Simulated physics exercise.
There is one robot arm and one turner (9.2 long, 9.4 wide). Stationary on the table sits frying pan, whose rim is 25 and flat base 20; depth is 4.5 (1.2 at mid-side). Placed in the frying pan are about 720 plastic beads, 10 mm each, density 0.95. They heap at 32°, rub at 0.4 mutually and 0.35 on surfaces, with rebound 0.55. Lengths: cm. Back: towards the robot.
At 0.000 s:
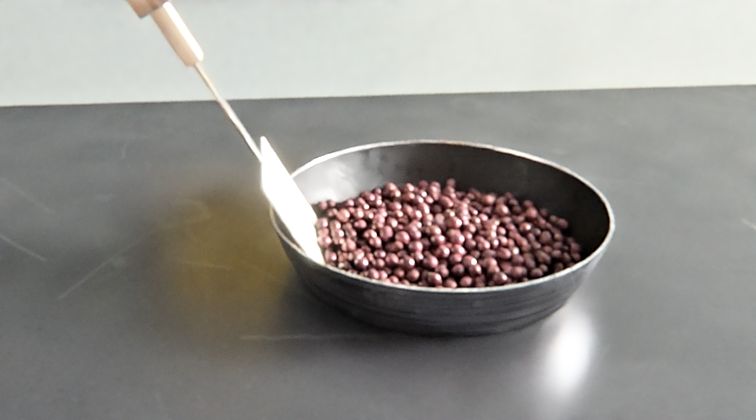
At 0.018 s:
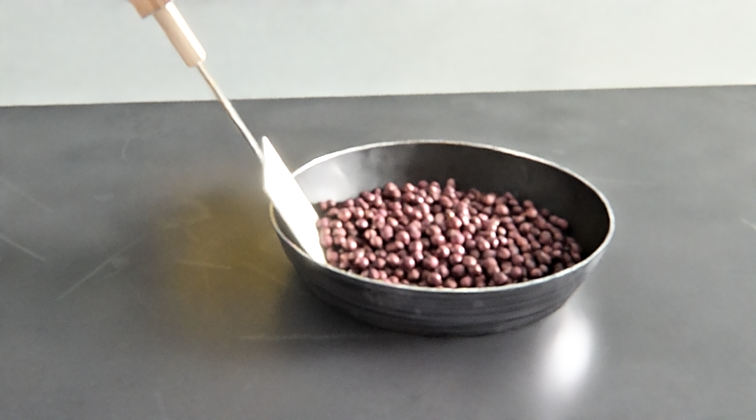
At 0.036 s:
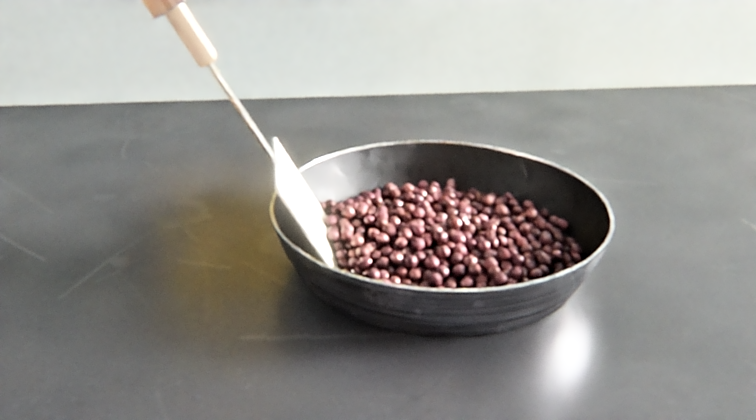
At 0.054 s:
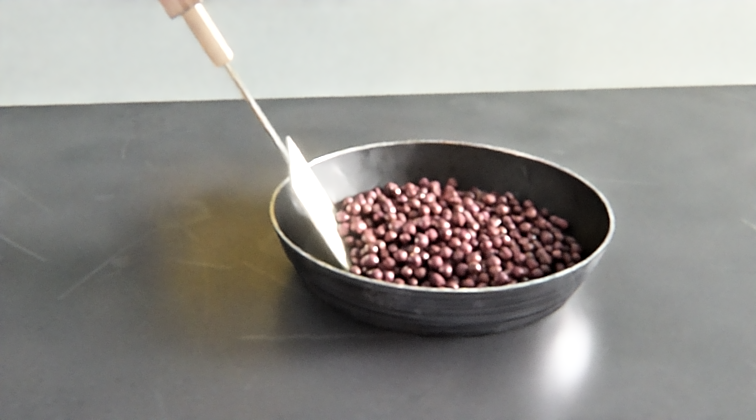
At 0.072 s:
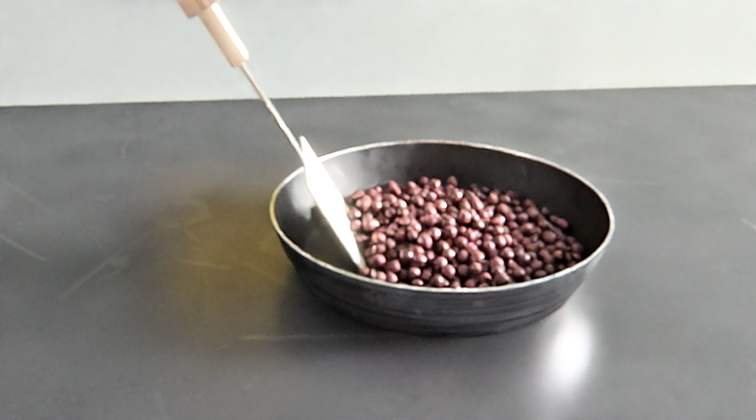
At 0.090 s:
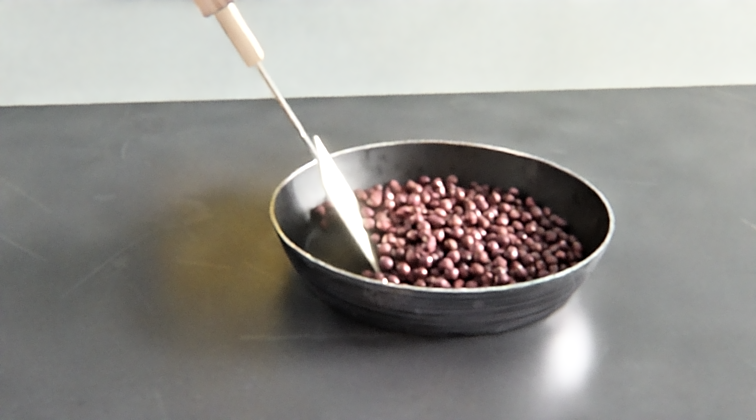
At first, a turner held by a robot arm rests inside the left edge of a black frying pan filled with dark reddish beads. The turner then slides steadily rightward a short way, pushing the nearby beads along and leaving a bare patch of pan behind it, while the pan stays still.
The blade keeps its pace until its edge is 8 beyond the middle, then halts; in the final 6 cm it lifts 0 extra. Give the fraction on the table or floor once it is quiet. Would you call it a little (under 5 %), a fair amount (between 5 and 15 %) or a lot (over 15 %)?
A fair amount, between 5 and 15 %.
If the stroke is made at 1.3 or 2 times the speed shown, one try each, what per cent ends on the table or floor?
First try around 10 %, second try around 20 %.
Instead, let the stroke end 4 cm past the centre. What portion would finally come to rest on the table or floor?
In that case around 0 per cent.
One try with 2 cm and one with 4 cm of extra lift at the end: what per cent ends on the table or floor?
Estimates, in order: 5 % then 10 %.
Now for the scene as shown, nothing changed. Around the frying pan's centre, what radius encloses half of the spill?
Roughly 18 centimetres.
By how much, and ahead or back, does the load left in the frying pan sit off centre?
Roughly 4.5 centimetres ahead.
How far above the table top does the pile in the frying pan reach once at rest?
Near 6.0 centimetres high.
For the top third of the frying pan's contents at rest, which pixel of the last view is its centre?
At about (556, 213).
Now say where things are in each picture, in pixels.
In the first picture, turner top edge at (262, 161), sloping 61°; upper third of the load around (433, 235), from x 320 to 575, top at y 185; 718 in the frying pan.
In the second picture, turner top edge at (264, 161), sloping 61°; upper third of the load around (433, 234), from x 320 to 575, top at y 185.
In the third picture, turner top edge at (275, 161), sloping 61°; upper third of the load around (425, 234), from x 320 to 575, top at y 185.
In the fourth picture, turner top edge at (290, 161), sloping 61°; upper third of the load around (428, 229), from x 320 to 575, top at y 185.
In the fifth picture, turner top edge at (304, 160), sloping 61°; upper third of the load around (435, 227), from x 320 to 575, top at y 180.
In the sixth picture, turner top edge at (319, 160), sloping 61°; upper third of the load around (438, 228), from x 320 to 580, top at y 180; 718 in the frying pan.
After 0.17 s, sloping 61°, highest piece 5 above the table; 718 in the frying pan.
After 0.25 s, sloping 61°, highest piece 6 above the table; 718 in the frying pan.
After 0.49 s, sloping 61°, highest piece 6 above the table; 668 in the frying pan, 42 on the table or floor, 8 on the blade or in flight.
After 1.54 s, sloping 61°, highest piece 6 above the table; 665 in the frying pan, 53 on the table or floor.
At rest, 665 in the frying pan, 53 on the table or floor. That is 7 % on the table or floor.
